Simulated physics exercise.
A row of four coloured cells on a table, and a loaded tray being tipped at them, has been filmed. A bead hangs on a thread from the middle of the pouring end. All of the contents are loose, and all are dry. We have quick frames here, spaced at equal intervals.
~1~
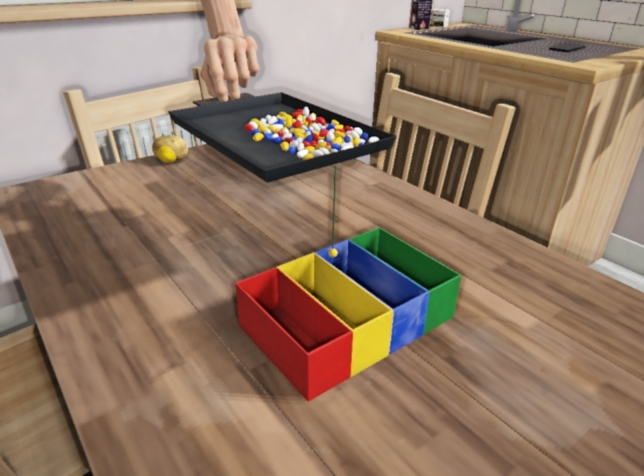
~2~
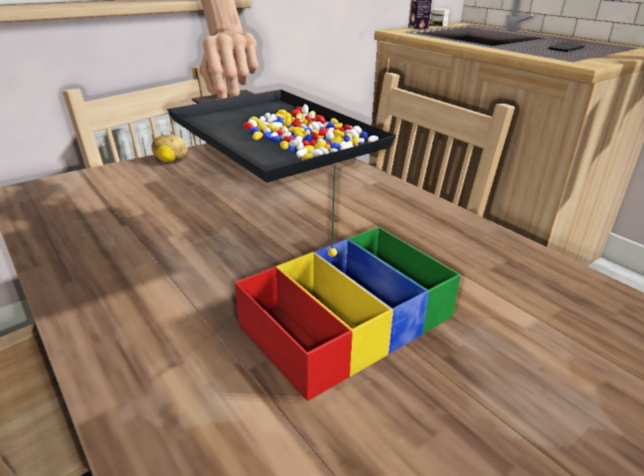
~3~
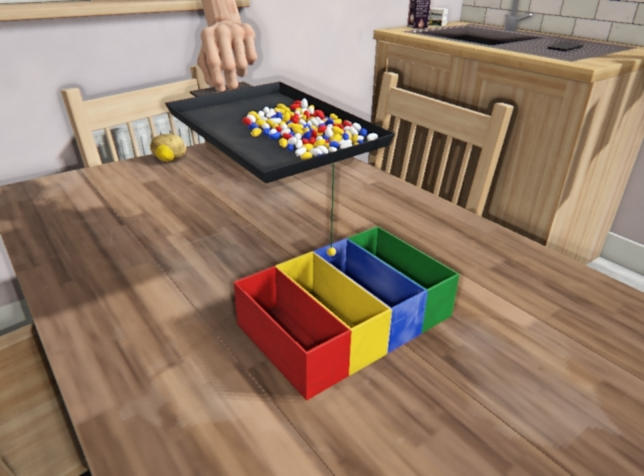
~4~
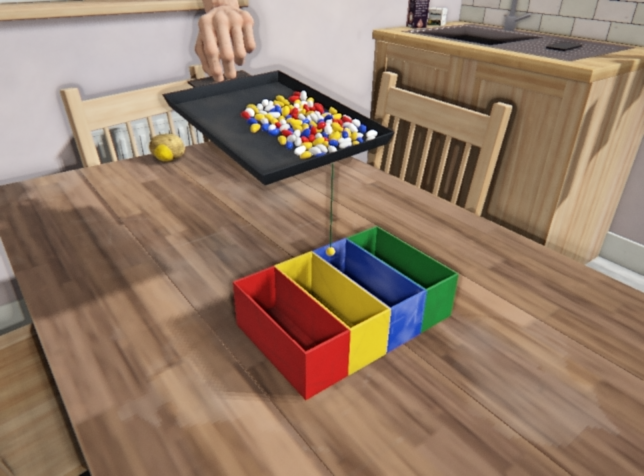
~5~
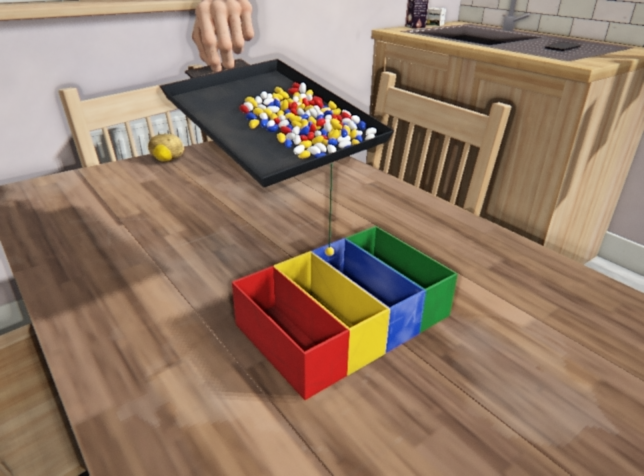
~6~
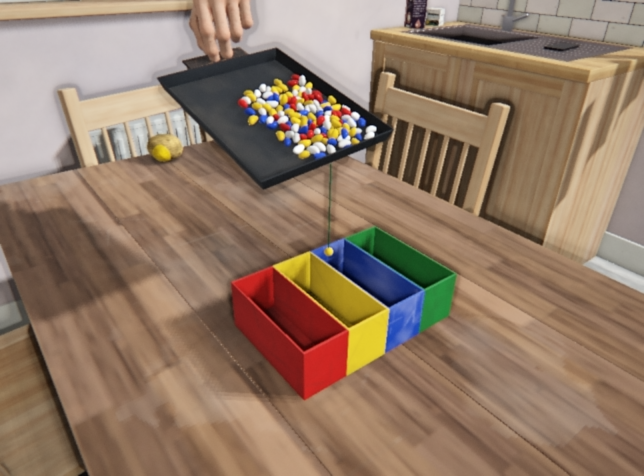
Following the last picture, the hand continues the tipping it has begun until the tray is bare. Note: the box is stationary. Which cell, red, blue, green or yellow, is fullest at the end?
The red cell is fullest at the end.
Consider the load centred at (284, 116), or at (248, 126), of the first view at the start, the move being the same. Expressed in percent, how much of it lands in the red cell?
First about 60, then 70 per cent.
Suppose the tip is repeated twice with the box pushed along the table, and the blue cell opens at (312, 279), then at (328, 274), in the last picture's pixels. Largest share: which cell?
Try 1 - the cell in yellow; try 2 - the yellow cell.
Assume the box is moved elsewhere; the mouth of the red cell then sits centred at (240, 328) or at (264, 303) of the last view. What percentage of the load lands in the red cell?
Around 0 and around 50 per cent, in that order.
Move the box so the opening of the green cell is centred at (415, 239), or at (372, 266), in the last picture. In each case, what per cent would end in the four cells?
First 40 %, then 100 %.
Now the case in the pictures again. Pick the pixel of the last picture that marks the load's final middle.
About (286, 335).
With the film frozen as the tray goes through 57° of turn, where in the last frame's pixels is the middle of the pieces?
Around (299, 146).
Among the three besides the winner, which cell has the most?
Second is the yellow one.
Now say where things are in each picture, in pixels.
The first frame shows corners of the pouring end (267, 168) and (390, 136), level; middle of the load (315, 135), jelly beans; bead on its thread (333, 253); red cell (330, 362); yellow cell (372, 339); blue cell (409, 319); green cell (442, 301).
The second frame shows corners of the pouring end (266, 168) and (390, 135), level; middle of the load (315, 134).
The third frame shows corners of the pouring end (265, 169) and (389, 133), tipped barely, lowest at the left corner; middle of the load (314, 130).
The fourth frame shows corners of the pouring end (265, 171) and (388, 131), tipped a little, lowest at the left corner; middle of the load (313, 126).
The fifth frame shows corners of the pouring end (264, 174) and (388, 130), tipped a little, lowest at the left corner; middle of the load (312, 122).
The sixth frame shows corners of the pouring end (263, 177) and (388, 128), tipped clearly, lowest at the left corner; middle of the load (311, 118); red cell (326, 360); yellow cell (367, 338); blue cell (404, 317); green cell (438, 299).
Just after the last frame, tray tipped steeply; almost all on the tray; just a few in the red cell; just a few falling or outside the box.
A moment on, tray tipped right over; roughly a quarter on the tray; roughly a third in the red cell; about a tenth in the yellow cell; just a few in the blue cell; roughly a quarter falling or outside the box.
Further on, tray tipped past a quarter turn; roughly two thirds in the red cell; roughly a quarter in the yellow cell; just a few in the blue cell; about a tenth falling or outside the box.
When it is over, tray tipped past a quarter turn; roughly two thirds in the red cell; roughly a quarter in the yellow cell; just a few in the blue cell; not one in the green cell; about a tenth outside the box.
